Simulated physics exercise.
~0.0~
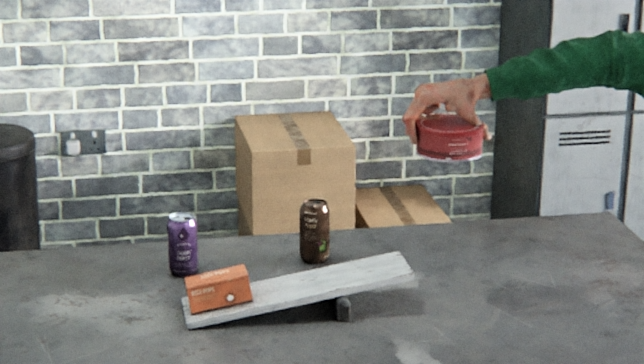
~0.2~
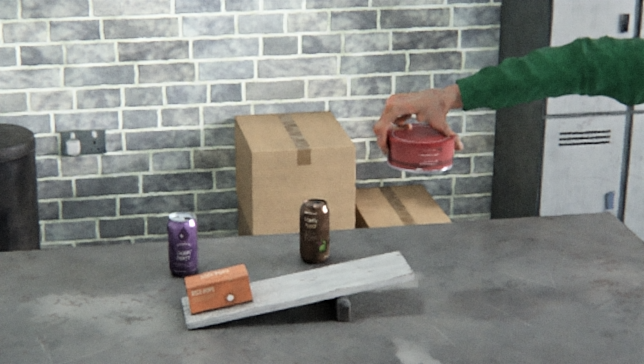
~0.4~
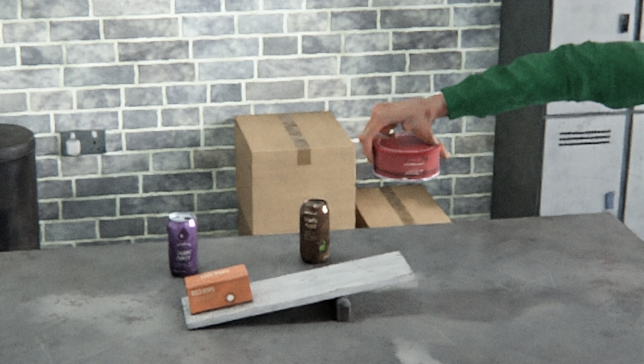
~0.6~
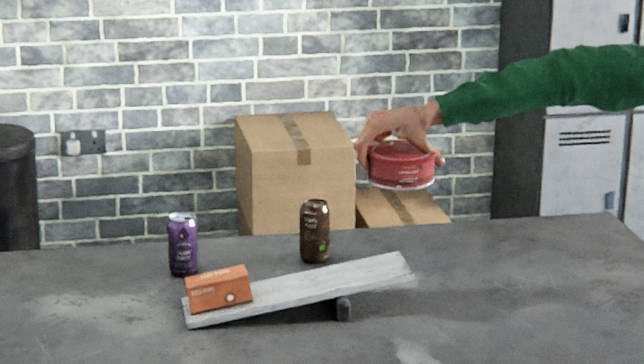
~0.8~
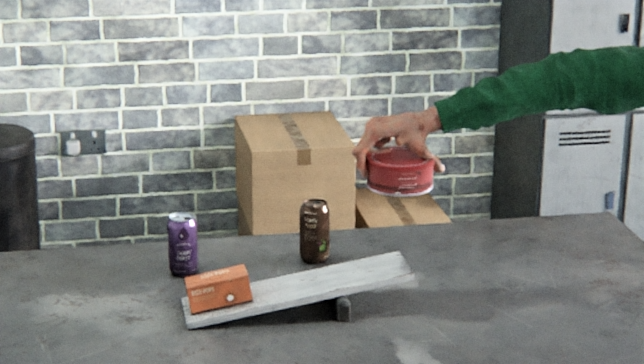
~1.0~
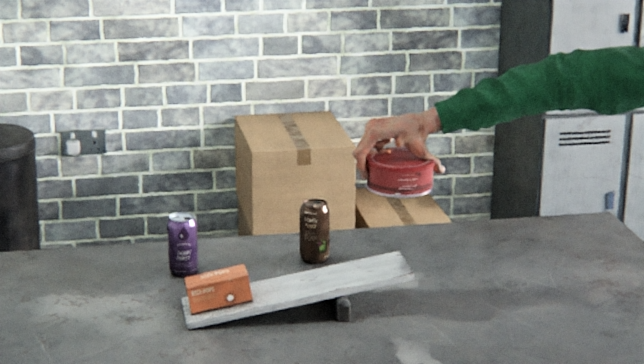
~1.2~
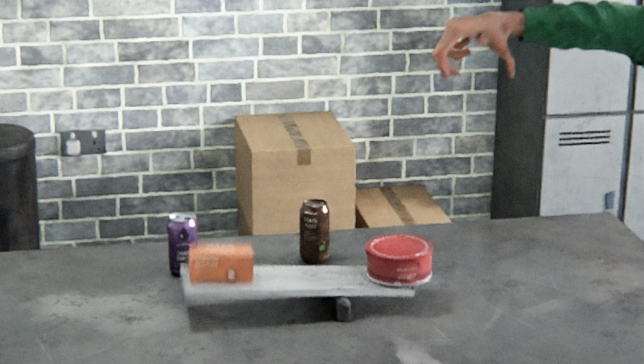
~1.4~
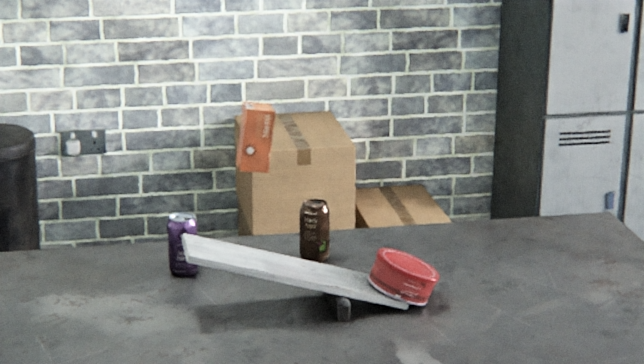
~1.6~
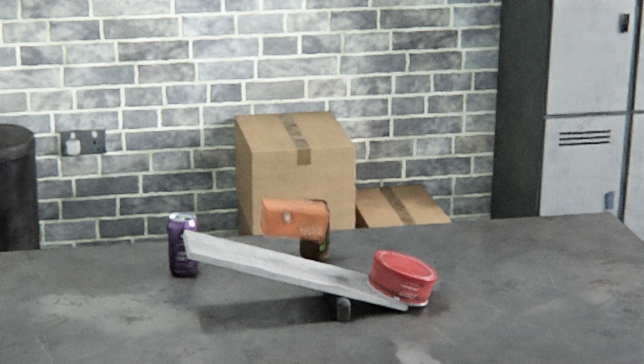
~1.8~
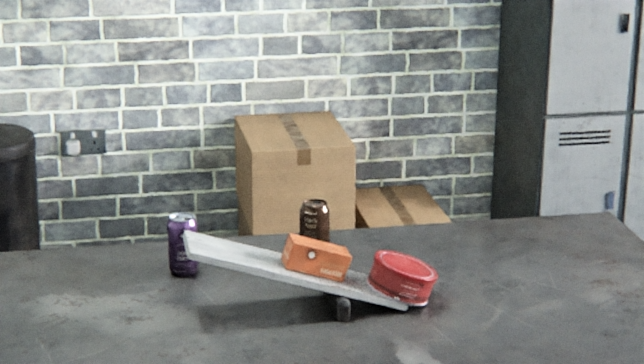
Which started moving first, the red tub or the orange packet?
The red tub moved first, carried left by the hand while the orange packet sat still. The packet only moved once the tub had been released and the plank swung.
